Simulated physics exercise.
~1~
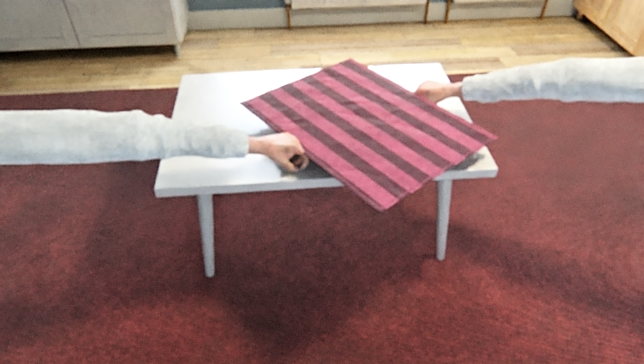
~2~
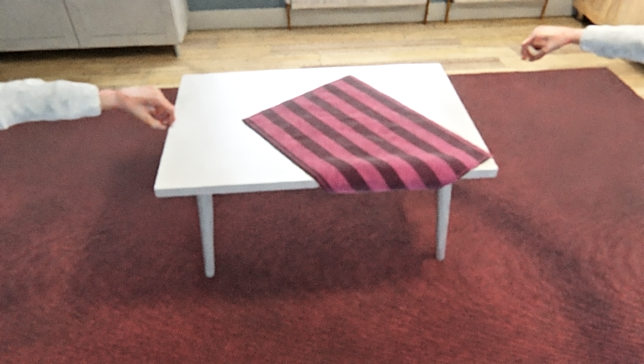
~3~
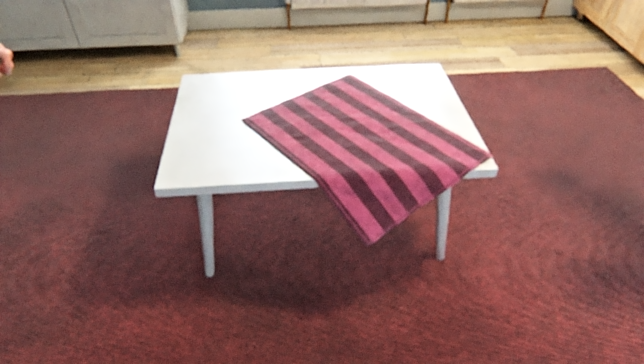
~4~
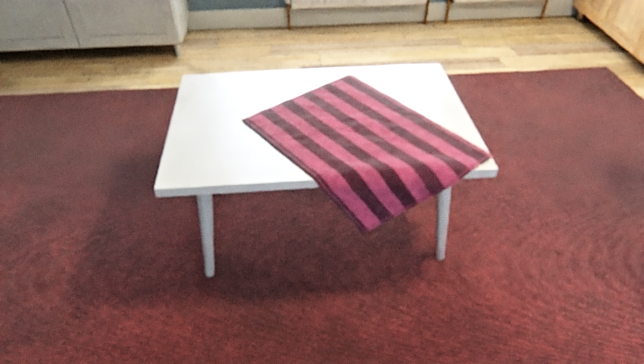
Two hands drop a striped cloth across a white table's edge, where it stays draped.
